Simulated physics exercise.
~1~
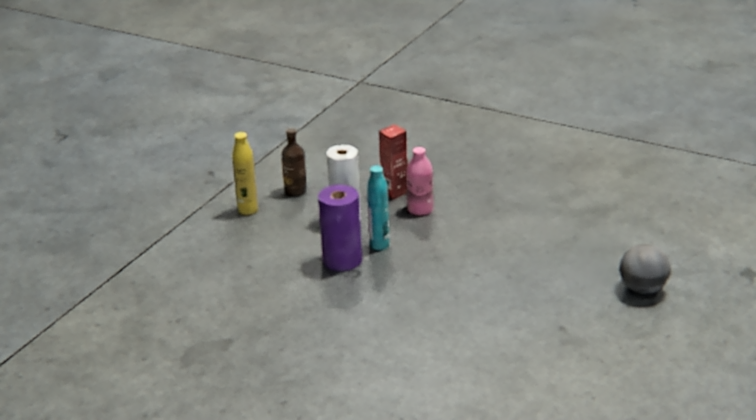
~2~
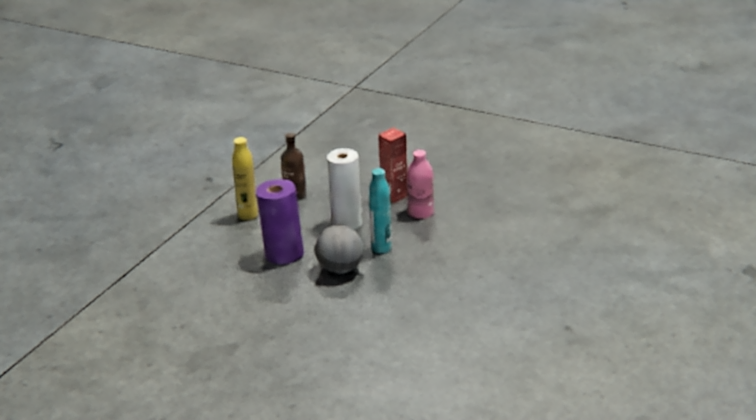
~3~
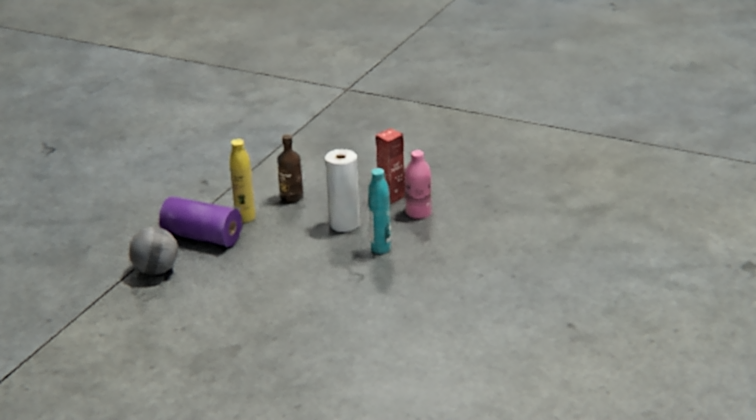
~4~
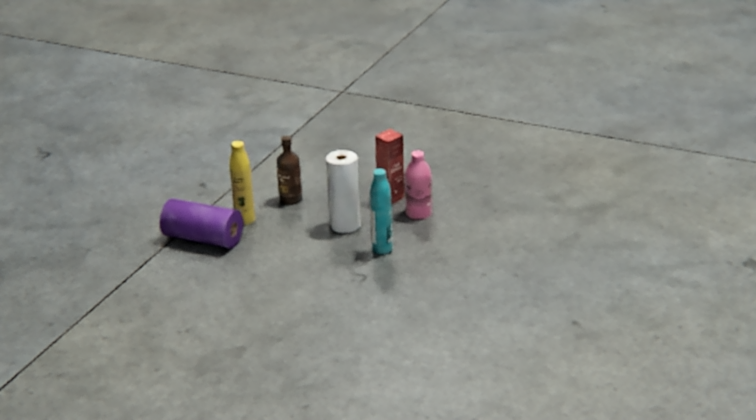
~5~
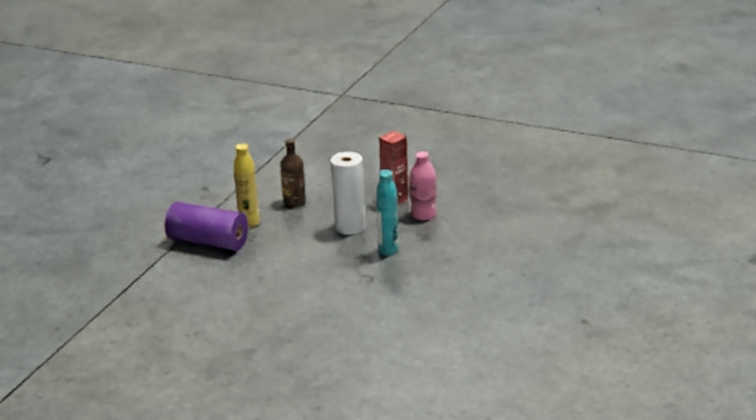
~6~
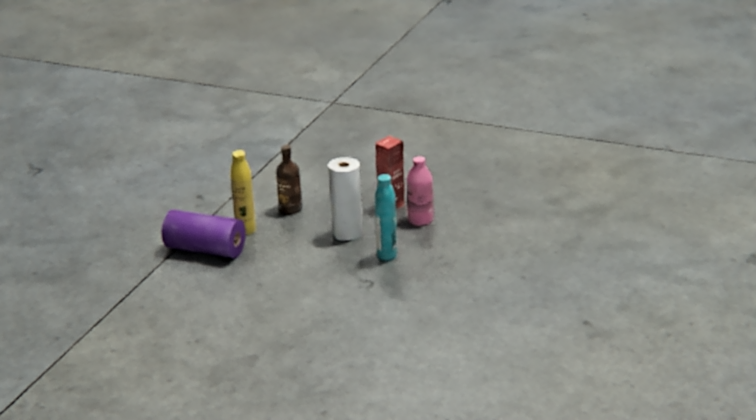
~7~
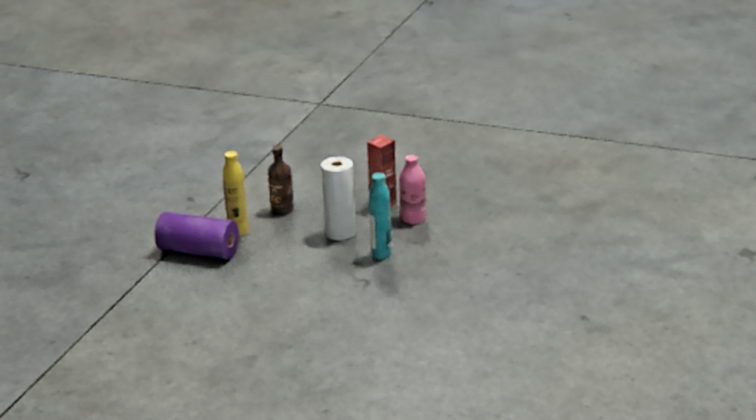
A tall white roll stands amid a loose group on a grey concrete floor crossed by dark seams, seen from above at an angle. A yellow bottle and a brown one are to its left, a red carton and a pink bottle to its right, with a purple roll and a turquoise bottle in front. A grey ball rolls in from the right and meets the purple roll, which shifts left, still off the ground-lying position. The purple roll then topples onto its side near the yellow bottle as the ball continues left and leaves view. The others remain standing.
